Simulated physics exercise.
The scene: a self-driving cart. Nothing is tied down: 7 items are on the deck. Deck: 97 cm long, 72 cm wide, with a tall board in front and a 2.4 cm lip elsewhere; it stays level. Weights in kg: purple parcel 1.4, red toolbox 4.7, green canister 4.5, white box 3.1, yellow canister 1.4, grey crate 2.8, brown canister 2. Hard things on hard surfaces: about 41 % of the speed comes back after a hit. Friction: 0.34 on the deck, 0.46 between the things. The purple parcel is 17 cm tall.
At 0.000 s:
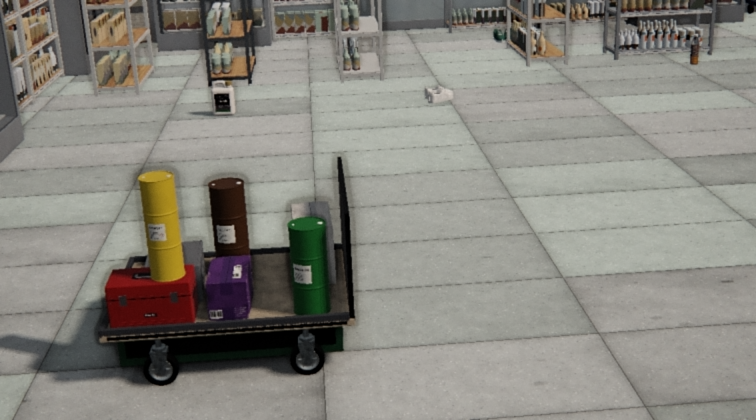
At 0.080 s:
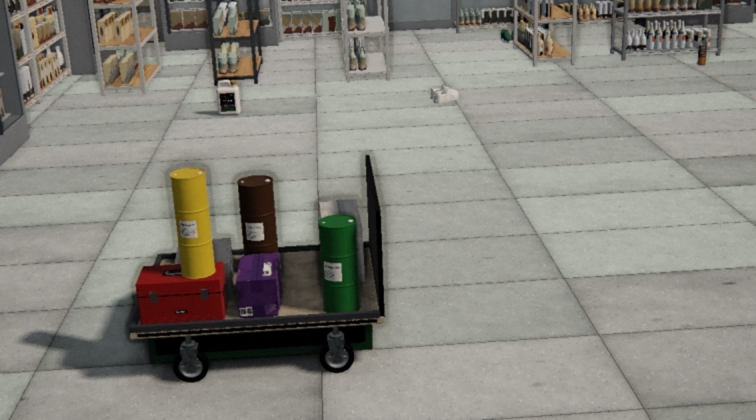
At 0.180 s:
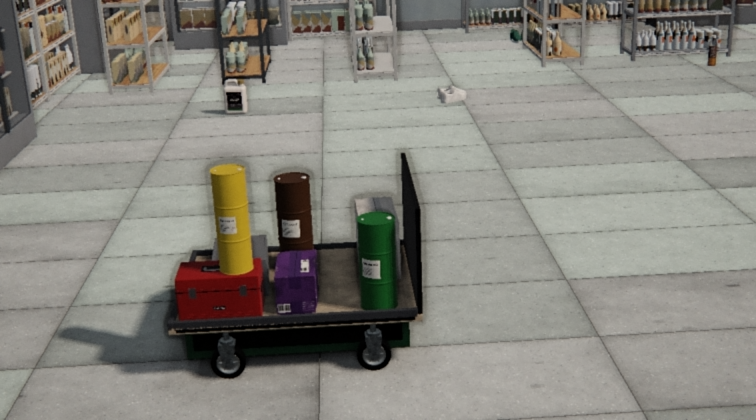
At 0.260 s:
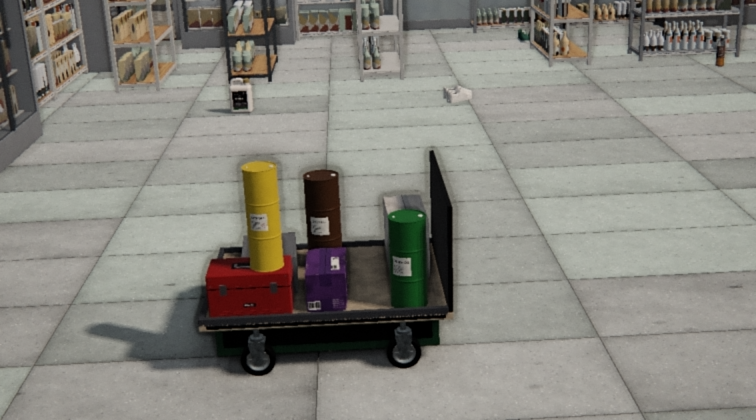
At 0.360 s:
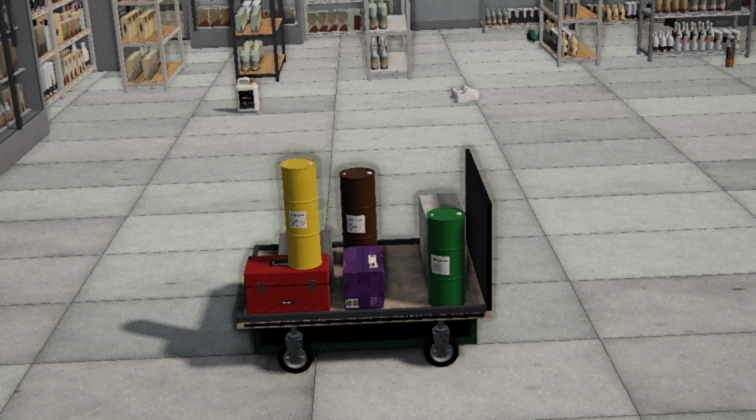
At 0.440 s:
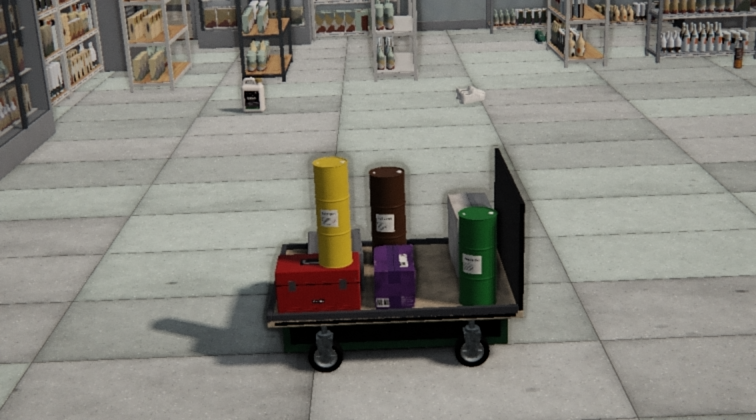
In a storeroom with shelves, a cart loaded with canisters and boxes rolls steadily right.
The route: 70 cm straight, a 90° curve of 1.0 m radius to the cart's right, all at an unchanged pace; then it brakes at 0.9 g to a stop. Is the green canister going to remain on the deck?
The green canister is still aboard.
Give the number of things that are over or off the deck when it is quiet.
2 of them.
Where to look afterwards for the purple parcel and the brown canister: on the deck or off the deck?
The purple parcel is still on the deck; the brown canister ends off the deck.
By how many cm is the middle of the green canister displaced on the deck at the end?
About 22 cm.
After 0.94 s, cart 150 cm along, turned 38°; green canister moved 23 cm near (670, 293); white box moved 8 cm; brown canister moved 7 cm.
After 1.74 s, cart 271 cm along, turned 90°; green canister moved 22 cm; brown canister 28° off upright; white box moved 7 cm.
After 2.24 s, cart 272 cm along, turned 90°, stopped; brown canister now off the deck; green canister moved 21 cm; yellow canister 32° off upright.
In the end (3.1 s), off the deck, brown canister; toppled on the deck, yellow canister; not toppled but over 10 cm from the start, purple parcel, red toolbox, green canister and grey crate; the last one under 10 cm from the start.
